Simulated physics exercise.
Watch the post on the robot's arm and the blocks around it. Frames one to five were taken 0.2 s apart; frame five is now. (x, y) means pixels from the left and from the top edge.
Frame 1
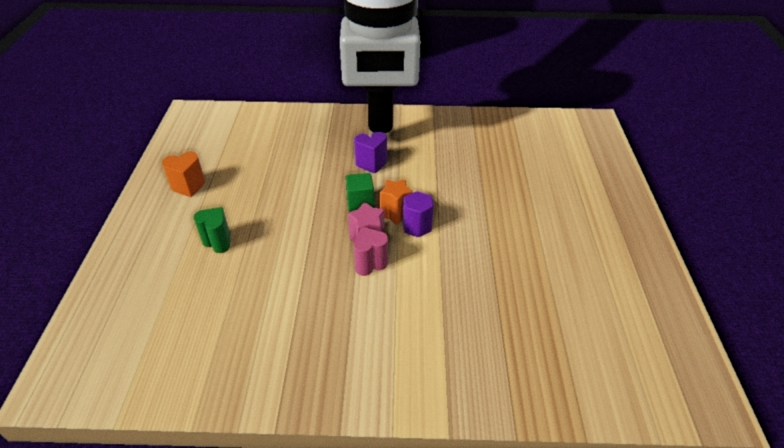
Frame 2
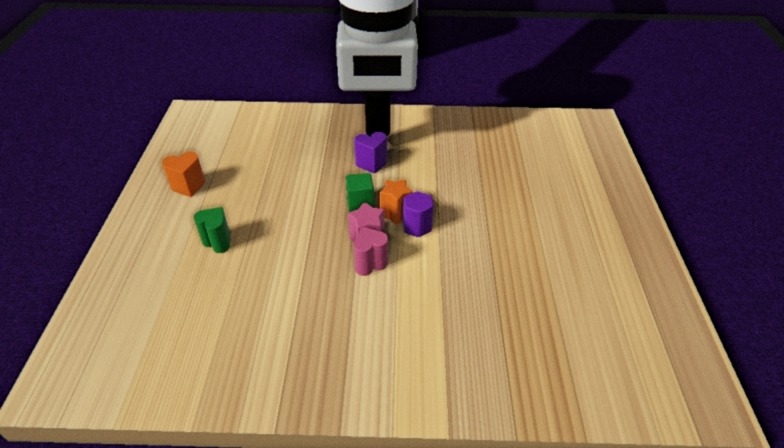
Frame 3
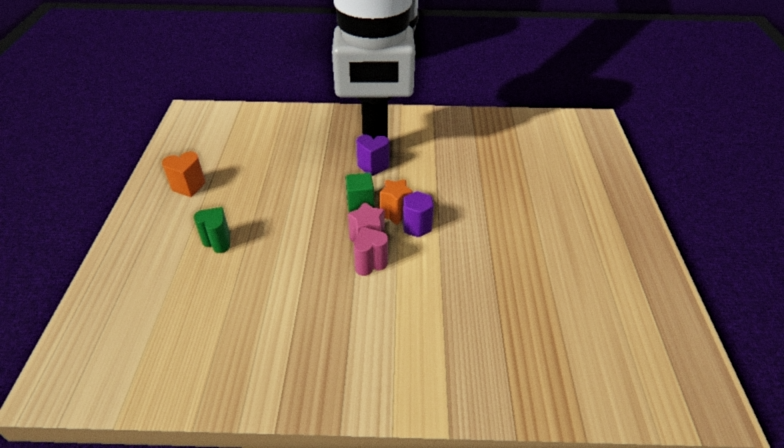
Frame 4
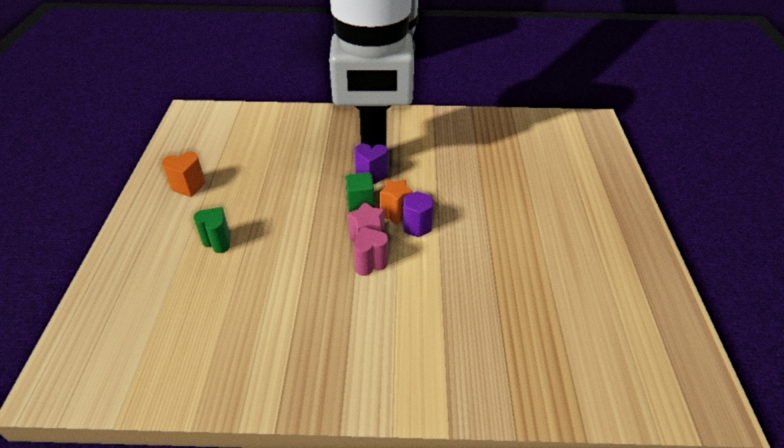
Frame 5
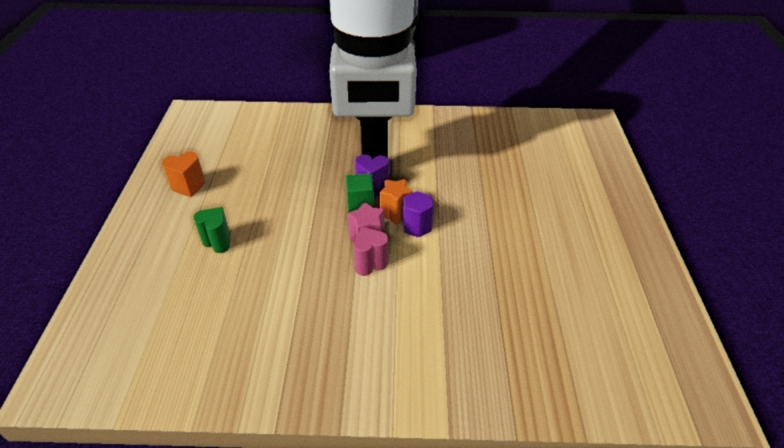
Robot arm's black post pushing a purple heart block down the wooden board towards the viewer, beside a cluster of coloured blocks.
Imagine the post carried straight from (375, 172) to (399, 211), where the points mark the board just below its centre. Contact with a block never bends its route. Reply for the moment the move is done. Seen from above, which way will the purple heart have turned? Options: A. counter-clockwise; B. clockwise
My answer is option B.
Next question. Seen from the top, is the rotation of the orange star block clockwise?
That would be a no.
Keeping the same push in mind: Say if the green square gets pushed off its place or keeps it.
The green square will be pushed away from where it stands.
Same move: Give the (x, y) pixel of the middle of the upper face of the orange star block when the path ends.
It should be at about (402, 213).
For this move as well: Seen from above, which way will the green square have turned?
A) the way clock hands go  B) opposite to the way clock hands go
A: The way clock hands go.
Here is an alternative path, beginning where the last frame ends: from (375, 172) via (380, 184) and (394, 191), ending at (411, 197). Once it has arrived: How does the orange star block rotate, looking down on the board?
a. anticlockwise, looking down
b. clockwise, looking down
My answer is option a.
The first path, step by step. Halfway along, post (388, 177); green square (356, 192), turned 65° clockwise; purple heart (379, 181), turned 15° clockwise; orange star block (400, 195), turned 30° anticlockwise; purple hexagon (425, 204).
At the end, post (400, 196); green square (351, 195), turned 90° clockwise; purple heart (380, 196), turned 45° clockwise; orange star block (402, 213), turned 40° anticlockwise; purple hexagon (432, 213), turned 40° anticlockwise.
